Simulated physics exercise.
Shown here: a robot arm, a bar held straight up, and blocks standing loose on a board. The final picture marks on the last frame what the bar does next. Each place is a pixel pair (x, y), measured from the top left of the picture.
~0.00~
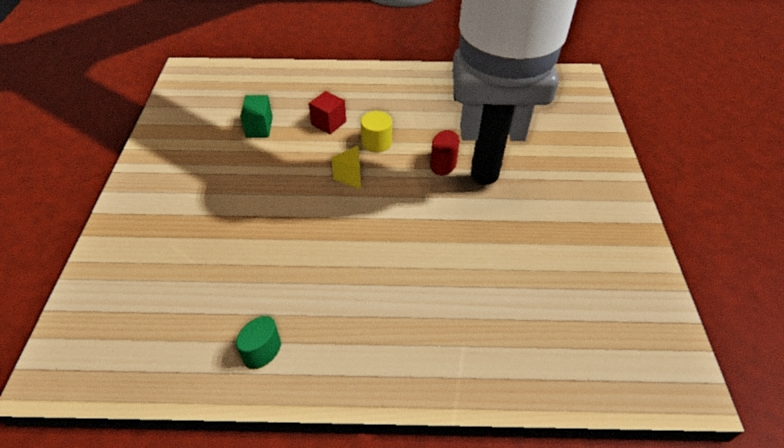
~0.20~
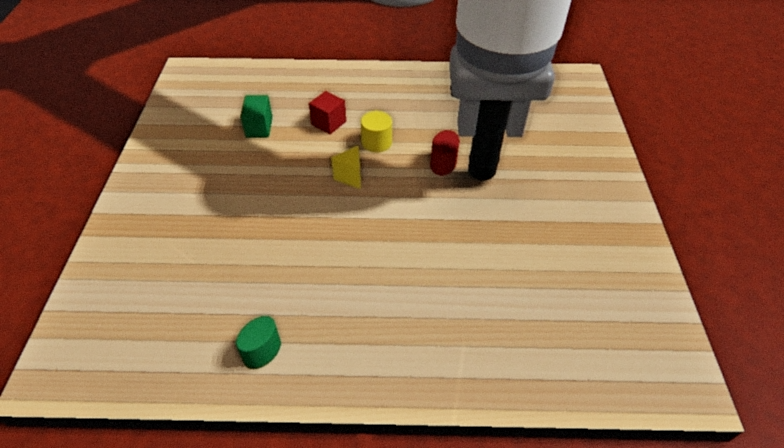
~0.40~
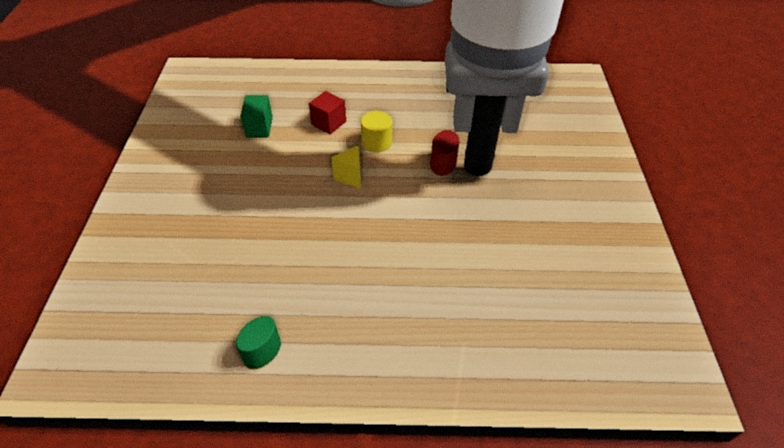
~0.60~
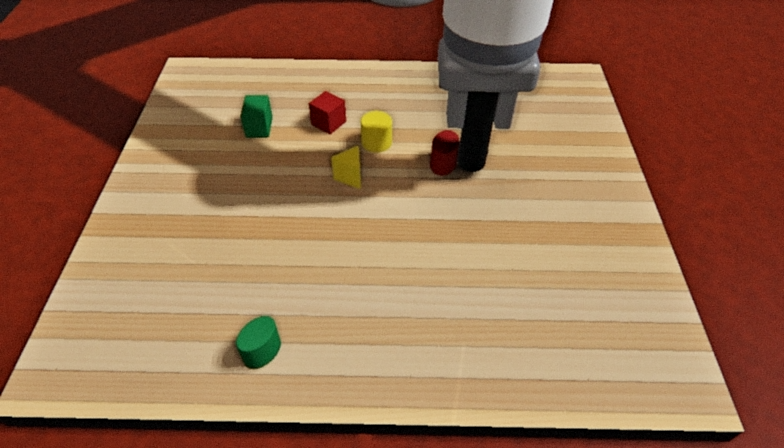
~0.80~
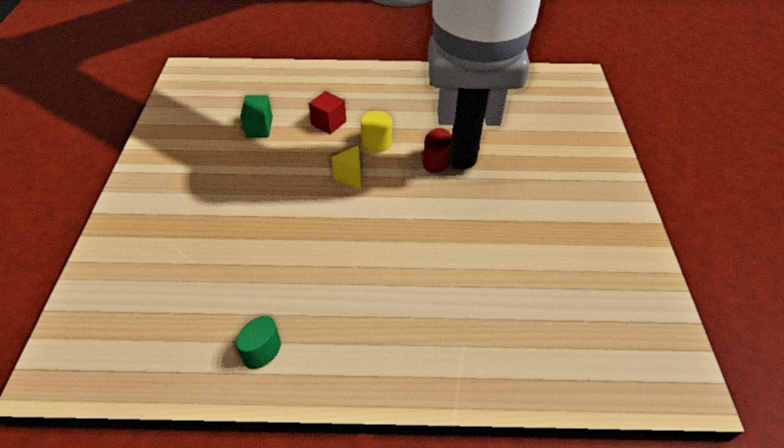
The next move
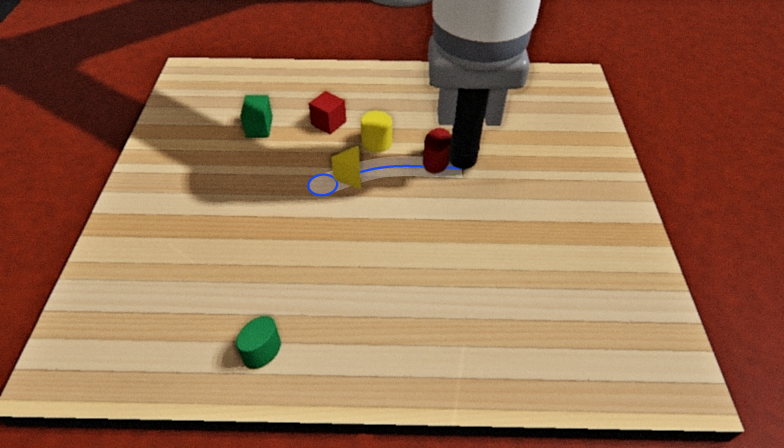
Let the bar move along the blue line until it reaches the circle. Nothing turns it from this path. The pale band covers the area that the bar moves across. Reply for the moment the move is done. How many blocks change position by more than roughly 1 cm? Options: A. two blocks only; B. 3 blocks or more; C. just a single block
Correct choice: B.
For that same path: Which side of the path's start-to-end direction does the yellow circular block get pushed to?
It gets pushed right.
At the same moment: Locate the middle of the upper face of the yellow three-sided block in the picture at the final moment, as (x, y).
Answer: (302, 176).
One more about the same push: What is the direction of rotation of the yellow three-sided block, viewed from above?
It twists anticlockwise.
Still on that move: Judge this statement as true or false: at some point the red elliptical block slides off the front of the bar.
That is true.
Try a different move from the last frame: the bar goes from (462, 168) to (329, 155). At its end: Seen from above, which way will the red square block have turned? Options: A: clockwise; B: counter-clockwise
B - counter-clockwise.
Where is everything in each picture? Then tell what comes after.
Lower end of the bar at (485, 176), tops of blocks, red square block at (327, 101), yellow three-sided block at (350, 156), yellow circular block at (376, 120), red elliptical block at (446, 141), in the first picture.
Bar at (482, 172), blocks as before, in the second picture.
Bar at (478, 167), blocks as before, in the third picture.
Bar at (471, 163), blocks as before, in the fourth picture.
Bar at (463, 161), red square block at (327, 101), yellow three-sided block at (350, 156), yellow circular block at (376, 120), red elliptical block at (438, 139), in the fifth picture.
The drawn path runs from (462, 168) through (391, 167) to (323, 185).
What follows on the original path. One third of the way, bar at (413, 159); yellow circular block at (371, 117); red elliptical block at (396, 129), turned 55° clockwise.
Two thirds of the way, bar at (366, 163); yellow three-sided block at (345, 158), turned 20° anticlockwise; yellow circular block at (362, 112); red elliptical block at (383, 127), turned 70° clockwise.
At the end, bar at (322, 177); red square block not moved; yellow three-sided block at (302, 176), turned 55° anticlockwise; yellow circular block at (362, 112); red elliptical block at (383, 127), turned 70° clockwise.
